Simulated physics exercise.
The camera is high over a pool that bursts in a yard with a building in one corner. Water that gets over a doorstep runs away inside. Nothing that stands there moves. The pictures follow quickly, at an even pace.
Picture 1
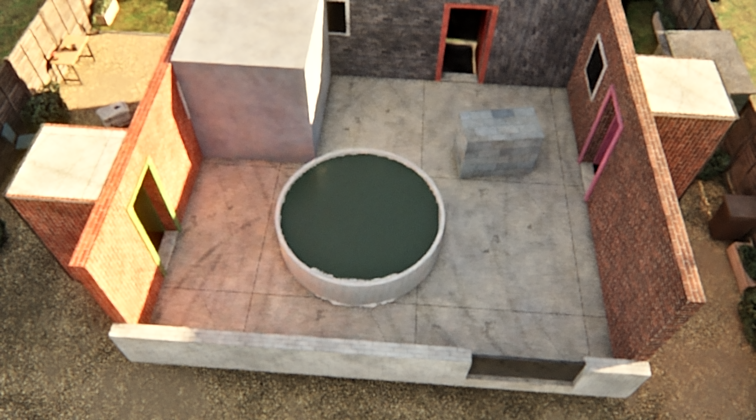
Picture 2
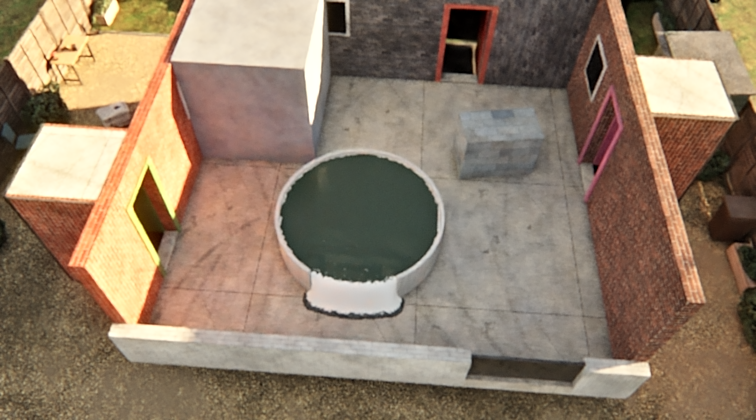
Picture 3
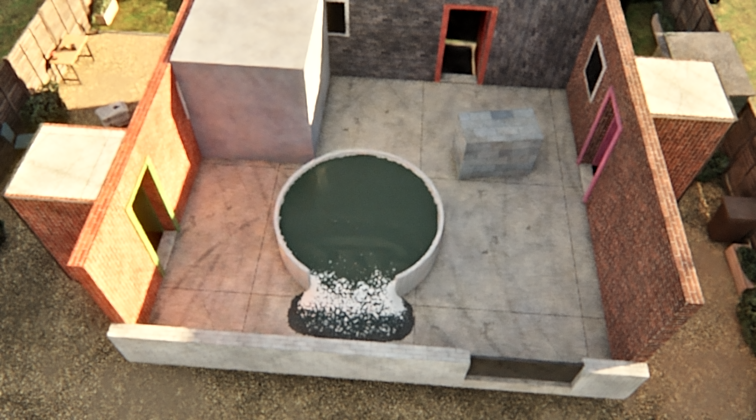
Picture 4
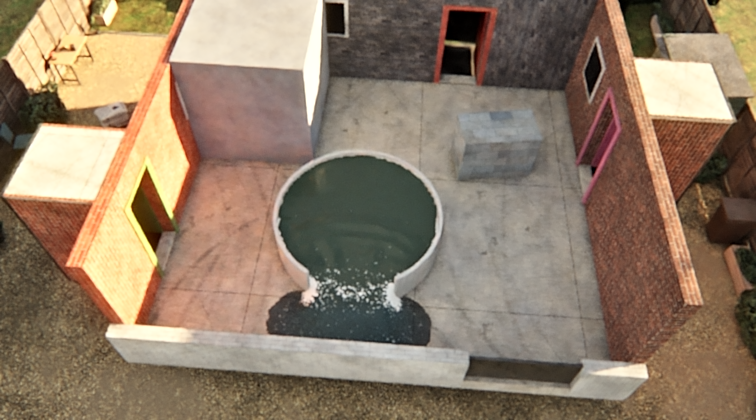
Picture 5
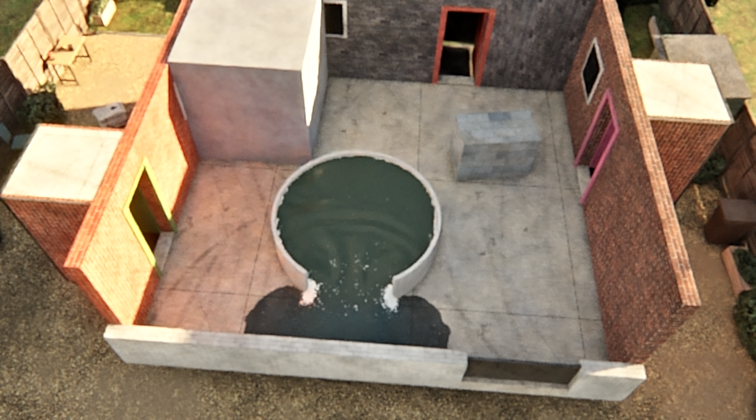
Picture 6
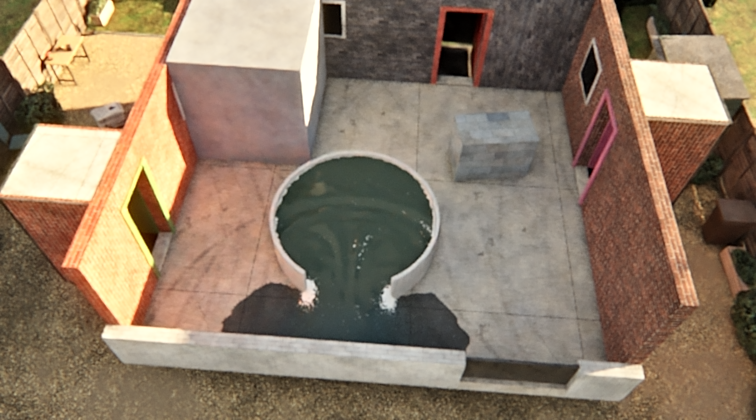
The clip opens on a high view of a round tank of dark green water, whole and still, in a walled yard with a pale block-like building in one corner. The tank's near side bursts, and water pours out in white froth, then spreads left and right in a dark pool along the low front wall.
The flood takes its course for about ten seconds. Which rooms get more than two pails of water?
One by one: The green door takes more than that; the red door stays under that; the pink door stays under that.
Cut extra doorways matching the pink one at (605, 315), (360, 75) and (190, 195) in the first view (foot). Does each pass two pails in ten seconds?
In turn: Passes that mark, holds, is over.
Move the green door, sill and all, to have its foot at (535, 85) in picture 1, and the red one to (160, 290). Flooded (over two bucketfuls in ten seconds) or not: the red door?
My reading: The red one goes over.
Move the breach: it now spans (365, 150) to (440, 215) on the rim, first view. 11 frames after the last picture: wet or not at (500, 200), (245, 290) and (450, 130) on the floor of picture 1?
One after the other: Covered, dry, wet.
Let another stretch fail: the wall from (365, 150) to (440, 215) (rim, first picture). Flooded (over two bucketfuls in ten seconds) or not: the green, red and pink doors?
One by one: The green one is under; the red one is over; the pink one goes over.
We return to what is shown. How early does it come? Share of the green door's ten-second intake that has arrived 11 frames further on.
Some 0 per cent.
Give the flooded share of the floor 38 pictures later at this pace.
Roughly 80 per cent.
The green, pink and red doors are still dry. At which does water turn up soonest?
That is the one in green.
A moment on, water covers 15 % of the floor; the green door not reached, the red door not reached, the pink door not reached.
Next, water covers 35 % of the floor; the green door wet at the sill, nothing in, the red door not reached, the pink door not reached.
Then, water covers 50 % of the floor; the green door over two buckets in, the red door not reached, the pink door wet at the sill, nothing in.
Later, water covers 80 % of the floor; the green door far over two buckets in, the red door wet at the sill, nothing in, the pink door wet at the sill, nothing in.
In the end, water covers 100 % of the floor; the green door far over two buckets in, the red door wet at the sill, nothing in, the pink door under two buckets in.
